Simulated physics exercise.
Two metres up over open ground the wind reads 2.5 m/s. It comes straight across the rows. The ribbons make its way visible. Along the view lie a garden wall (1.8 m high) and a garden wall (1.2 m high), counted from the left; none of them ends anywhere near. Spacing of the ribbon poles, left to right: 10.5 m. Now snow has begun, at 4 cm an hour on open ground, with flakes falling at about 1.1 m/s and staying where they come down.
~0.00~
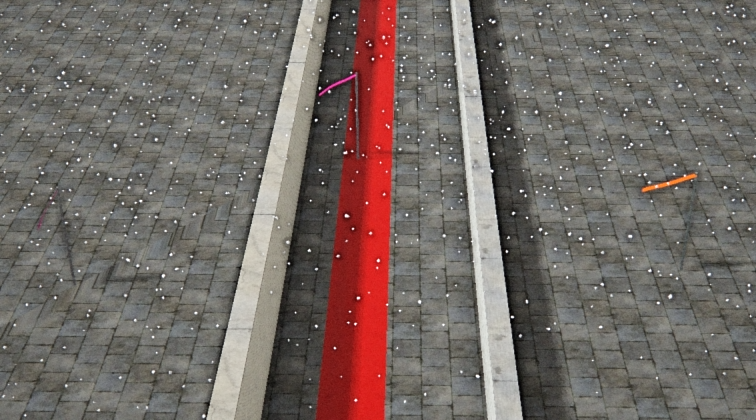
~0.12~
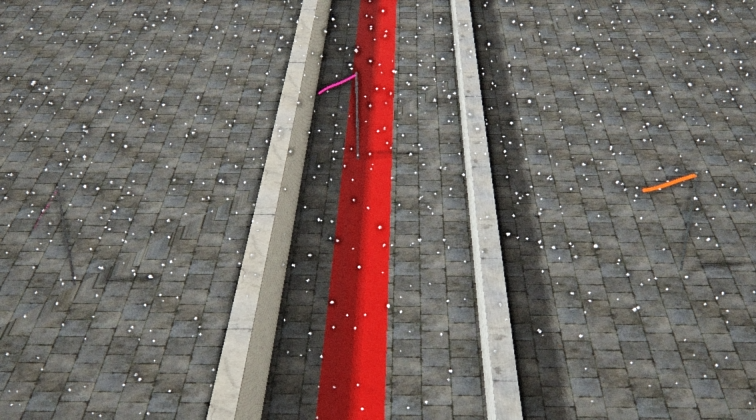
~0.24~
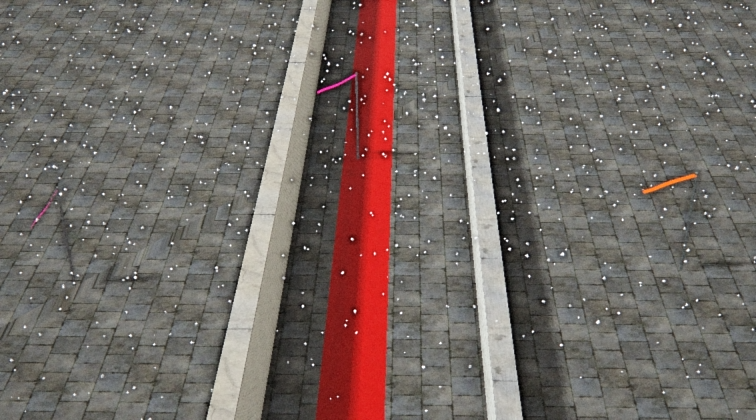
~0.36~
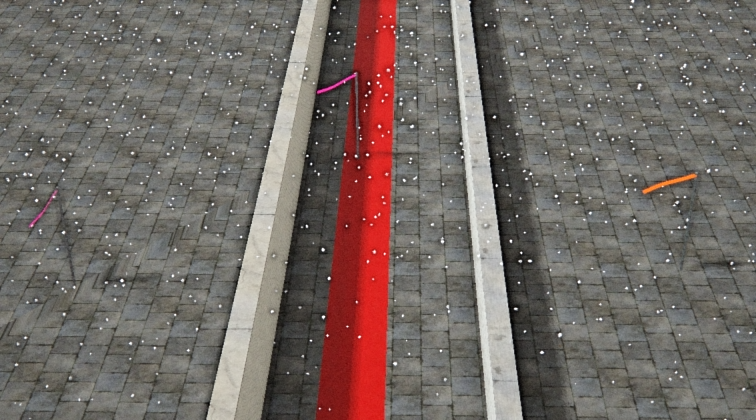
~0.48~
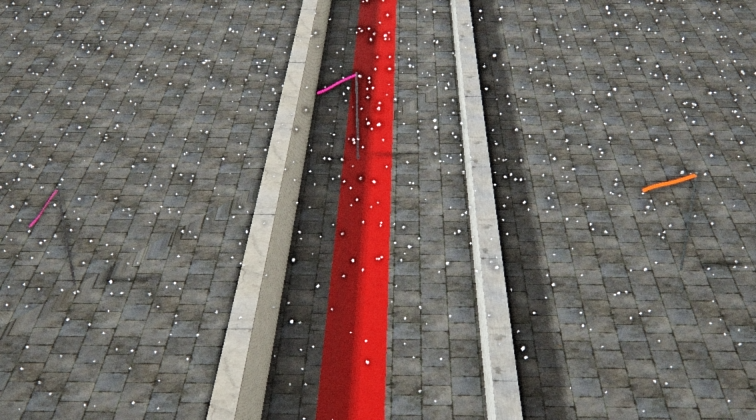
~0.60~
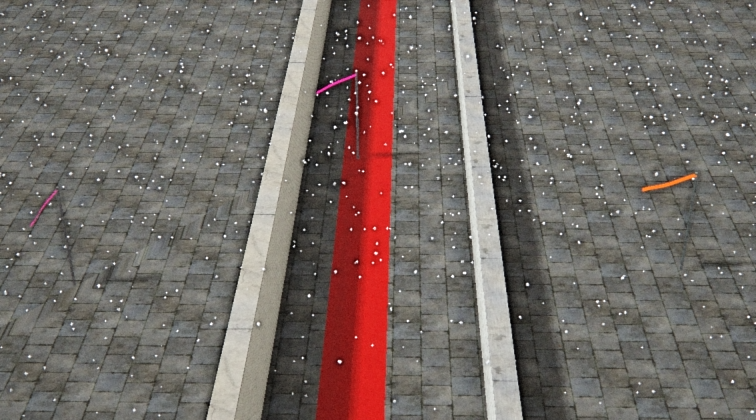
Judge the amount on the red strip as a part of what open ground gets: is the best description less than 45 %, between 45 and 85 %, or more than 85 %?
The best description is between 45 and 85 %.
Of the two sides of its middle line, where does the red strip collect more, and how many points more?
The left-hand side, by some 15 points.
In 10 minutes the red strip collects 4 mm against 7 mm in the open.
In 30 minutes the red strip collects 13 mm against 20 mm in the open.
In 60 minutes the red strip collects 25 mm against 40 mm in the open, so the red strip has 63 % of the open amount; the left half of it has 71 %, the right half 55 %.
